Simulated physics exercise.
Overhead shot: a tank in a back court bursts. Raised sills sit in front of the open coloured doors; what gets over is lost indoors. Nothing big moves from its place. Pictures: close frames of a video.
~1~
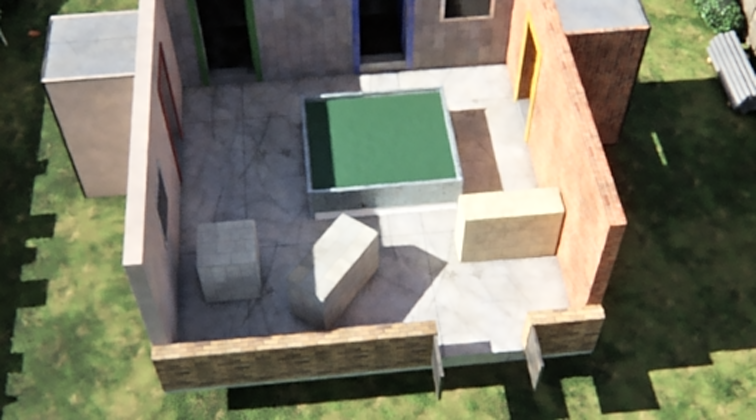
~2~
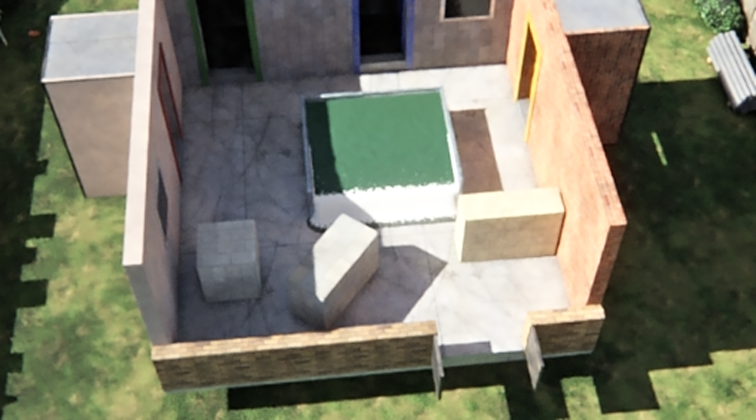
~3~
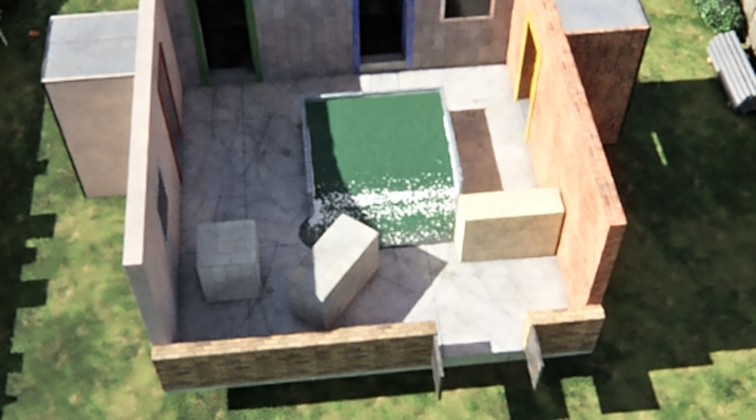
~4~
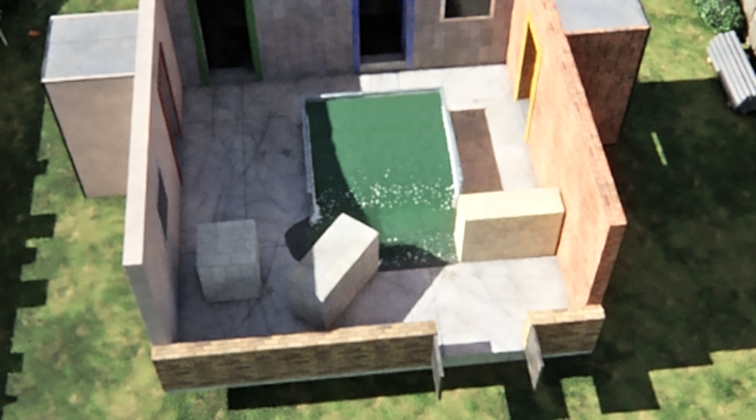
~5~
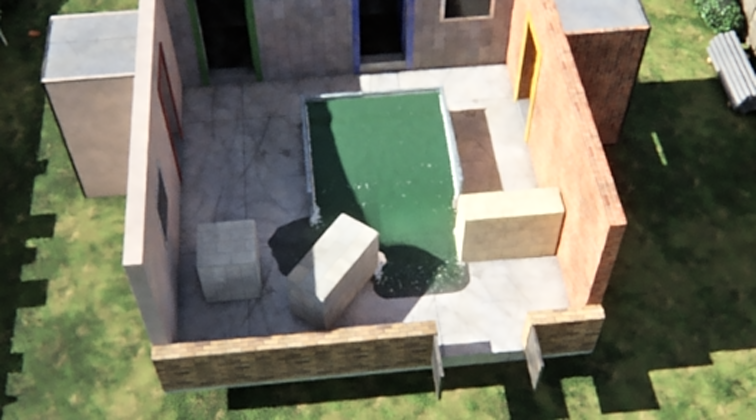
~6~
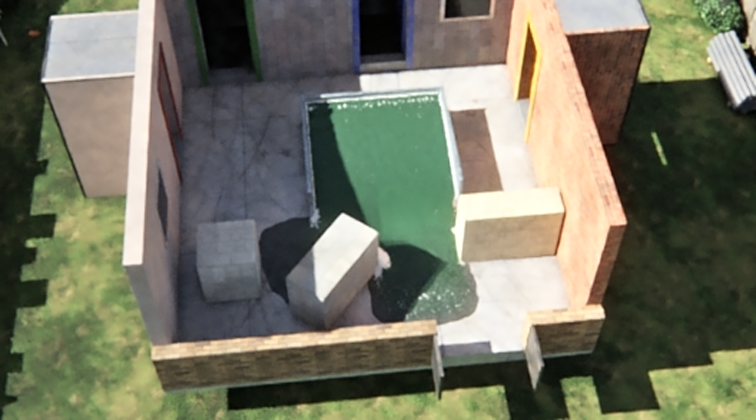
Green water bursts from the front of a raised rectangular tank in a walled stone court, seen from high above by a still camera. Two pale blocks stand in front, a cream block at right, with green, blue and yellow doorframes around the walls. White froth drops over the front edge, then the water spreads forward between the blocks and around the middle one, darkening the paving.
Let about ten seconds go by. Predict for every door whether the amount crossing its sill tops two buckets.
The red door lets in little enough there. The green door lets in little enough there. The blue door lets in little enough there. The yellow door lets in little enough there.
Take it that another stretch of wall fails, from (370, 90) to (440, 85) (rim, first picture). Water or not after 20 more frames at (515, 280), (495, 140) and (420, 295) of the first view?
Going in your order, I'd say still bare, then drenched, then still bare.
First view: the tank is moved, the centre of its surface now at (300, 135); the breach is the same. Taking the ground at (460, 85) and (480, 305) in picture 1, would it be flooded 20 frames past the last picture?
One after the other: Untouched, reached.
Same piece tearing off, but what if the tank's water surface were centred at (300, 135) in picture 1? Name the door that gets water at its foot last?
Last of all, the blue one.
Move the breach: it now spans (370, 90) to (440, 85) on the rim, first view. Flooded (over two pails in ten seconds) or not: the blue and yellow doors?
Taking them in turn, blue ends up above and yellow ends up above.
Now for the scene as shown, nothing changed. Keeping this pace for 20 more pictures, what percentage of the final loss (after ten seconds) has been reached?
By my reckoning, 60 %.
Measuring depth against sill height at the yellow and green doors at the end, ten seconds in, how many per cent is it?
Approx. 70 % followed by 50 %.
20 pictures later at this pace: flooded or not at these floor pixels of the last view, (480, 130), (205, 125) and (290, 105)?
In that order: Awash, no water, dry.
A moment on, water covers 30 % of the floor; the red door not reached, the green door not reached, the blue door not reached, the yellow door not reached.
Next, water covers 40 % of the floor; the red door not reached, the green door not reached, the blue door not reached, the yellow door wet at the sill, nothing in.
Then, water covers 60 % of the floor; the red door wet at the sill, nothing in, the green door not reached, the blue door not reached, the yellow door wet at the sill, nothing in.
Later, water covers 90 % of the floor; the red door wet at the sill, nothing in, the green door wet at the sill, nothing in, the blue door wet at the sill, nothing in, the yellow door wet at the sill, nothing in.
In the end, water covers 95 % of the floor; the red door wet at the sill, nothing in, the green door wet at the sill, nothing in, the blue door wet at the sill, nothing in, the yellow door wet at the sill, nothing in.
